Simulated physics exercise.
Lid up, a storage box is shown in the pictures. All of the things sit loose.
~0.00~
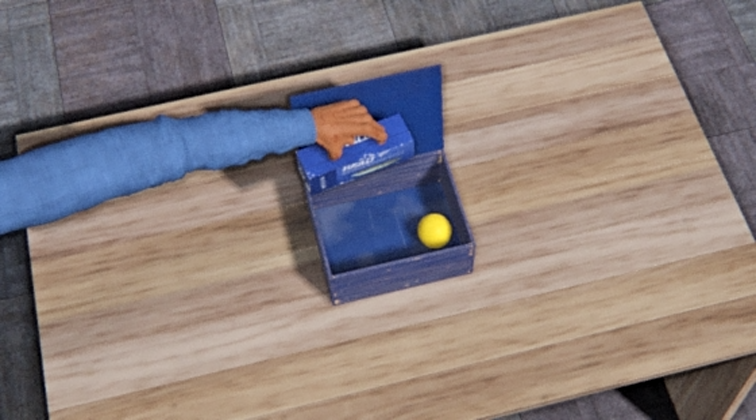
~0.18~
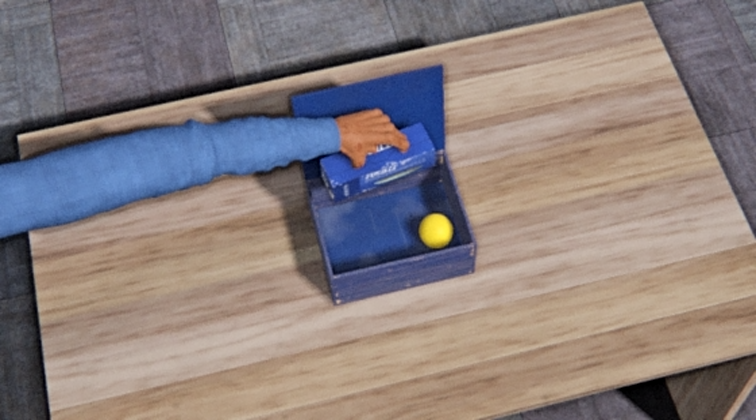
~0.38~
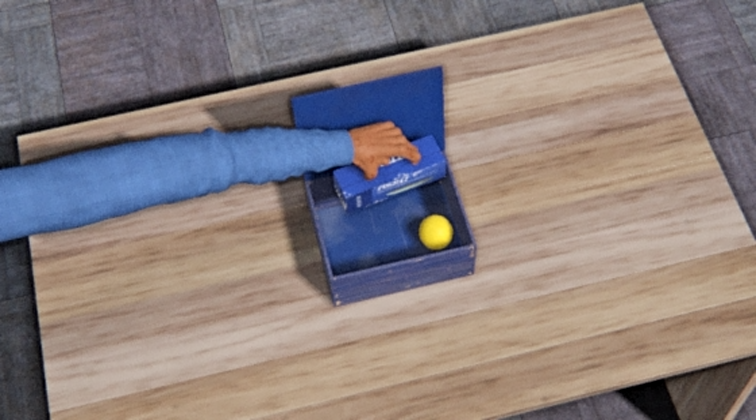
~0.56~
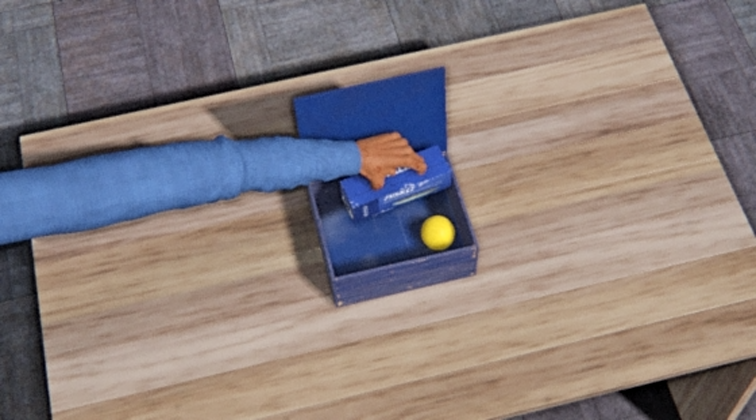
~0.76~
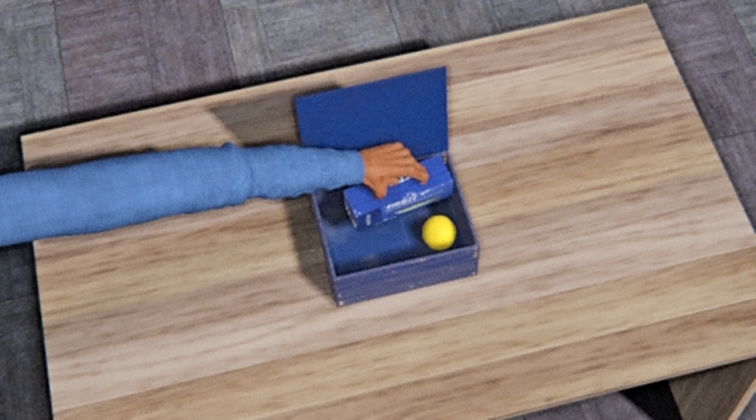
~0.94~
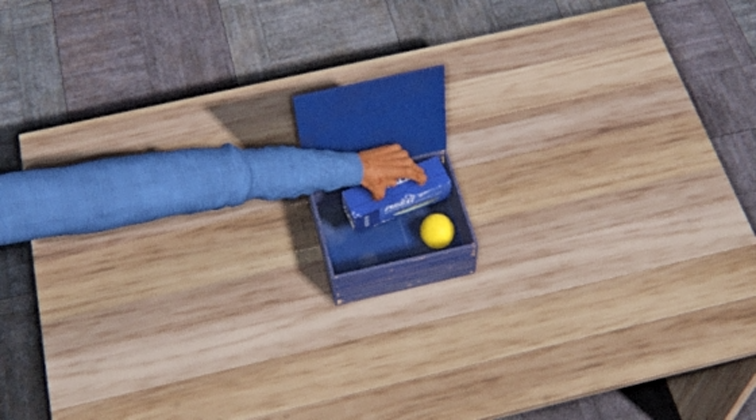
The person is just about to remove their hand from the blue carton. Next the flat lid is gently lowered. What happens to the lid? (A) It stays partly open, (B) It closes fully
It closes fully (B).
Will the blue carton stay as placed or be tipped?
It keeps its pose.
By 1.74 s, lid starting down; blue carton moved a little near (397, 212).
By 2.34 s, lid 70° above the rim; blue carton moved a little near (397, 212).
By 2.74 s, lid 41° above the rim; blue carton moved a little near (397, 212).
By 3.14 s, lid 7° above the rim; blue carton moved a little near (397, 212).
When it is over (3.7 s), lid shut; moved from the start, blue carton; yellow lemon as before. End places, in pixels of the last picture, blue carton near (397, 212).
